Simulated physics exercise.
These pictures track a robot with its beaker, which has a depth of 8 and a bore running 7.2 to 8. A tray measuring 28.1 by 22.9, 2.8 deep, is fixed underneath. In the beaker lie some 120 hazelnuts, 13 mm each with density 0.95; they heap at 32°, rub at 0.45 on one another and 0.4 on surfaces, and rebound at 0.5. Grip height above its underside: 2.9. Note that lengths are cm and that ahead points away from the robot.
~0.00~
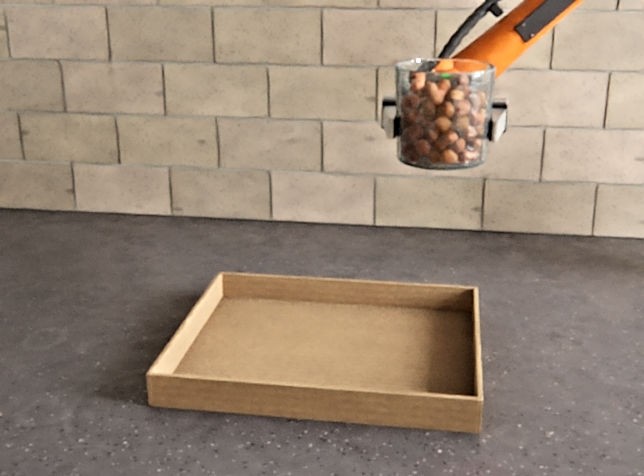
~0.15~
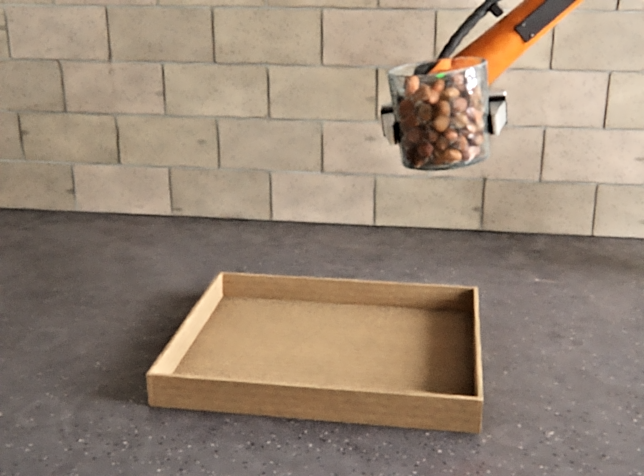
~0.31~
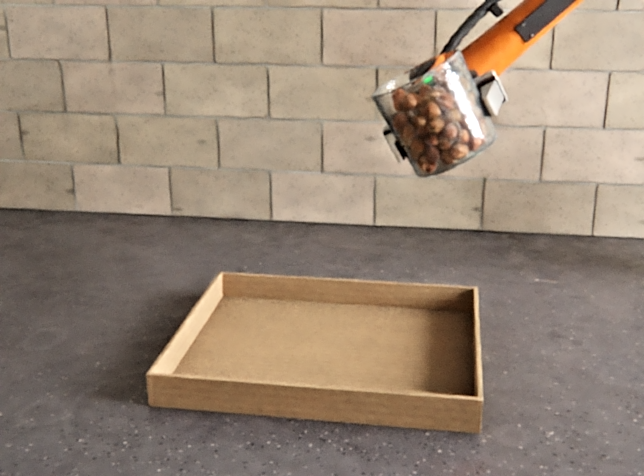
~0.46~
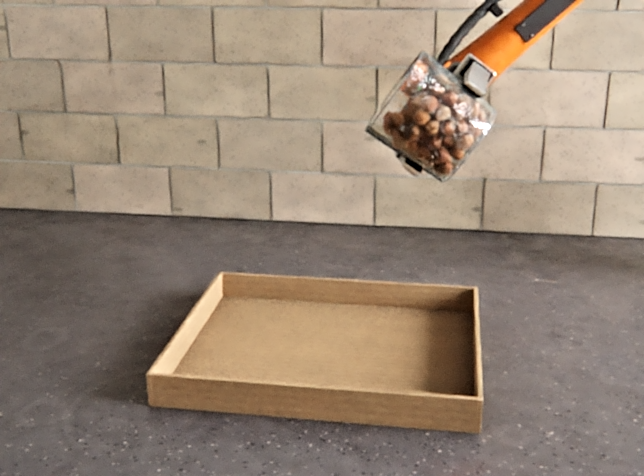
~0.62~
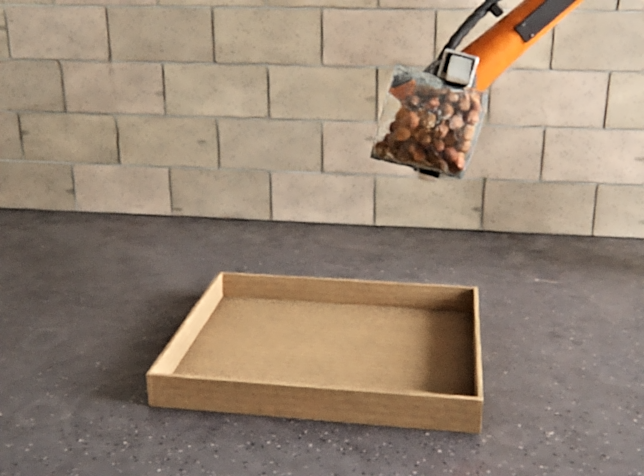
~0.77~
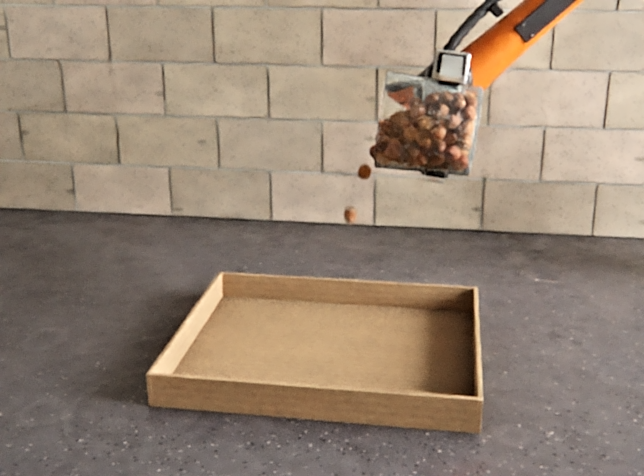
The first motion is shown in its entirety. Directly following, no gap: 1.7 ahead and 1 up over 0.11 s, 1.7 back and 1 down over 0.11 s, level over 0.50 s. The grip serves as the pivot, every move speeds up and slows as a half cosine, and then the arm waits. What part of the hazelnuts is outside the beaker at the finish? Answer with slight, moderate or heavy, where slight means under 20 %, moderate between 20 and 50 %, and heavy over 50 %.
Moderate, between 20 and 50 %.
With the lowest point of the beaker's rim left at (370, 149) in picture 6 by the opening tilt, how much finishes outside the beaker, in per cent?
The share is about 10 percent.
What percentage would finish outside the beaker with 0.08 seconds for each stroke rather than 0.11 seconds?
In that case some 45 per cent.
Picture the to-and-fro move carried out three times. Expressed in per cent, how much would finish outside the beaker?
65 per cent or so.
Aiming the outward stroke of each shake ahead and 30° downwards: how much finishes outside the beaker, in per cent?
I'd say close to 25 per cent.
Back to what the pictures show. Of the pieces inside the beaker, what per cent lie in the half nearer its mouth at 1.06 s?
Mouth half: Close to 60 per cent.
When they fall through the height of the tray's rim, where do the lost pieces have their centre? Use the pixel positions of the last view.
Near (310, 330).
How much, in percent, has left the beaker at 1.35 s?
About 35 in a hundred parts are out by then.
By 1.06 s, tilted 80° forward, highest piece 24 above the table; 88 in the beaker, 10 in the tray, 18 in flight or on a rim.
By 1.35 s, tilted 16° forward, highest piece 27 above the table; 75 in the beaker, 38 in the tray, 3 in flight or on a rim.
By 1.69 s, level, highest piece 26 above the table; 75 in the beaker, 41 in the tray.
By 2.74 s, level, highest piece 26 above the table; 75 in the beaker, 41 in the tray.
Final count, 75 in the beaker, 41 in the tray. That is 35 % outside the beaker.
